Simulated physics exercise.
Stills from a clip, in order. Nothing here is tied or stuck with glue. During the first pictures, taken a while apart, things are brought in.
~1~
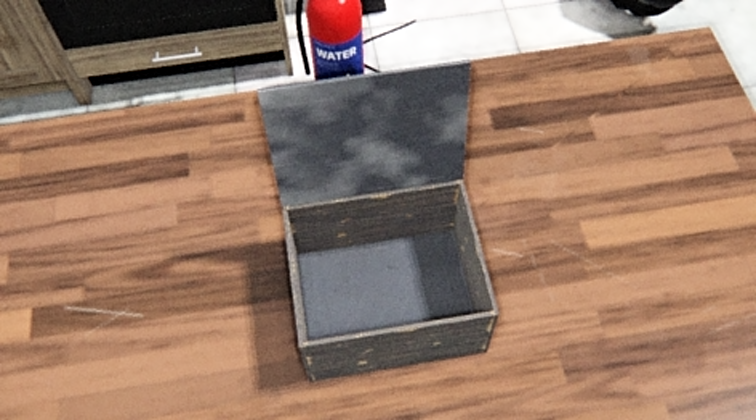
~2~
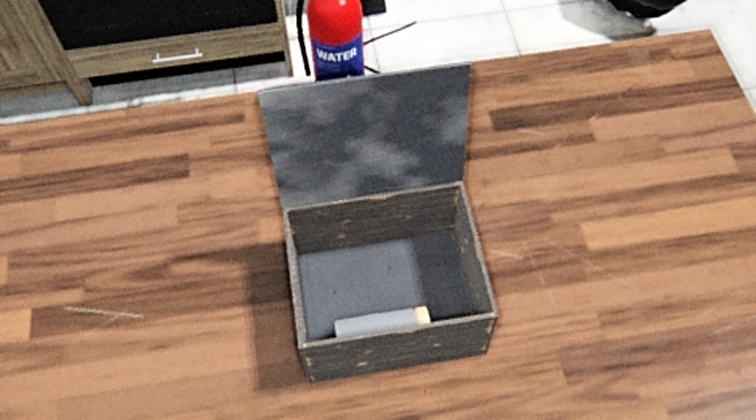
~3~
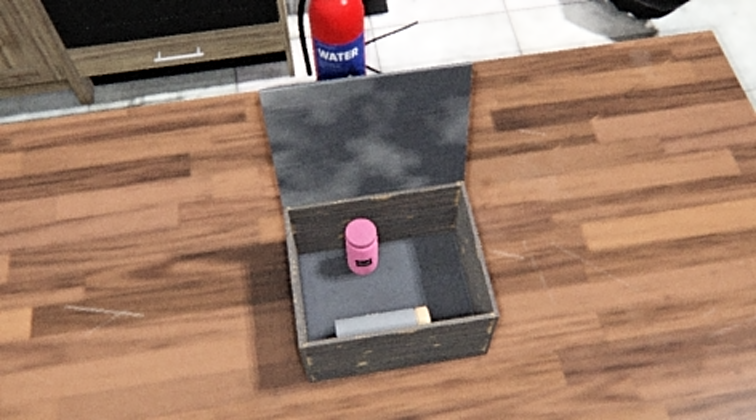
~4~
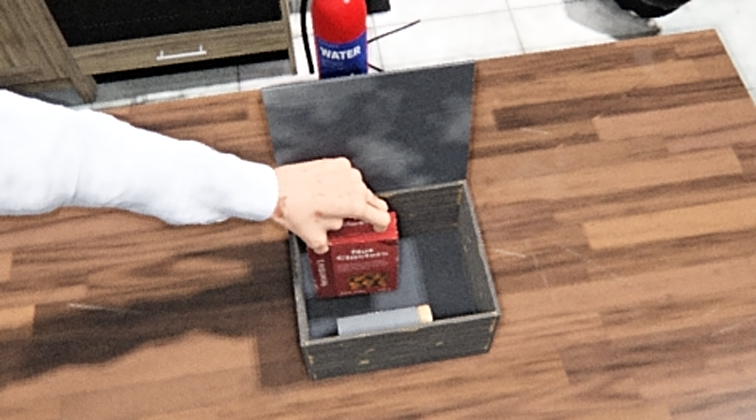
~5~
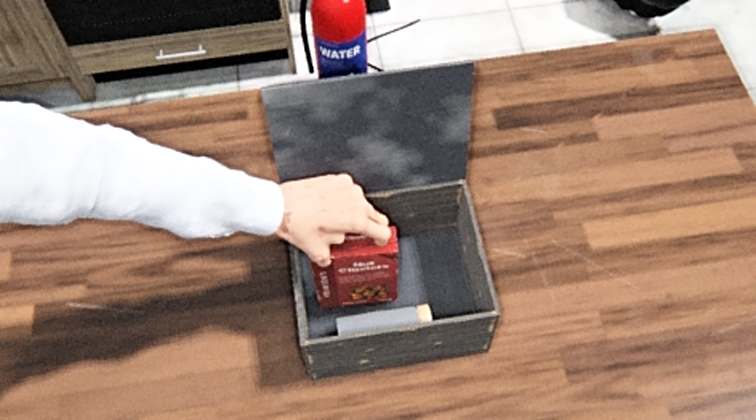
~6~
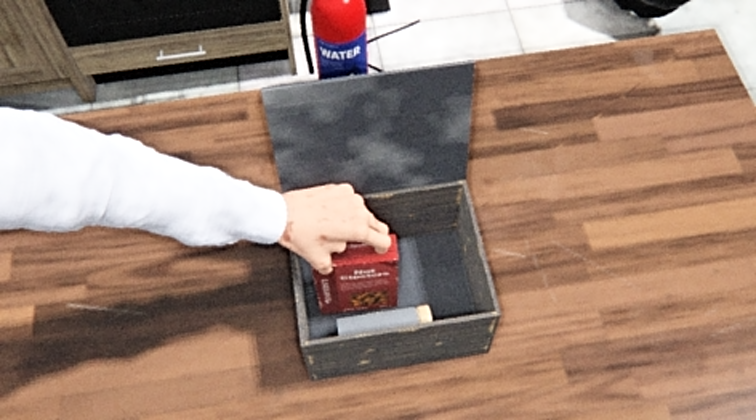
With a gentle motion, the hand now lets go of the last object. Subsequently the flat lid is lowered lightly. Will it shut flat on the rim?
I expect the box to stay unclosed.
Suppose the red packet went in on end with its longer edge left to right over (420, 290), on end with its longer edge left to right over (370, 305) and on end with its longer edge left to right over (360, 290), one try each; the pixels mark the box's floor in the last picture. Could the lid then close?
So, one: It remains raised; two: It remains raised; three: It remains raised.
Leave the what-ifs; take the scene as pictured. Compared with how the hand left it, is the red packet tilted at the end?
Observation: The red packet keeps the set orientation.
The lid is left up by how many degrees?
Angle above rim: About 16°.
Then, 1.20 s later than the last frame, lid starting down.
Then, 1.60 s later than the last frame, lid 57° above the rim.
Then, 1.90 s later than the last frame, lid 23° above the rim.
When it is over, lid 17° above the rim; all 3 as before. End places, in pixels of the last picture, red packet near (356, 276).
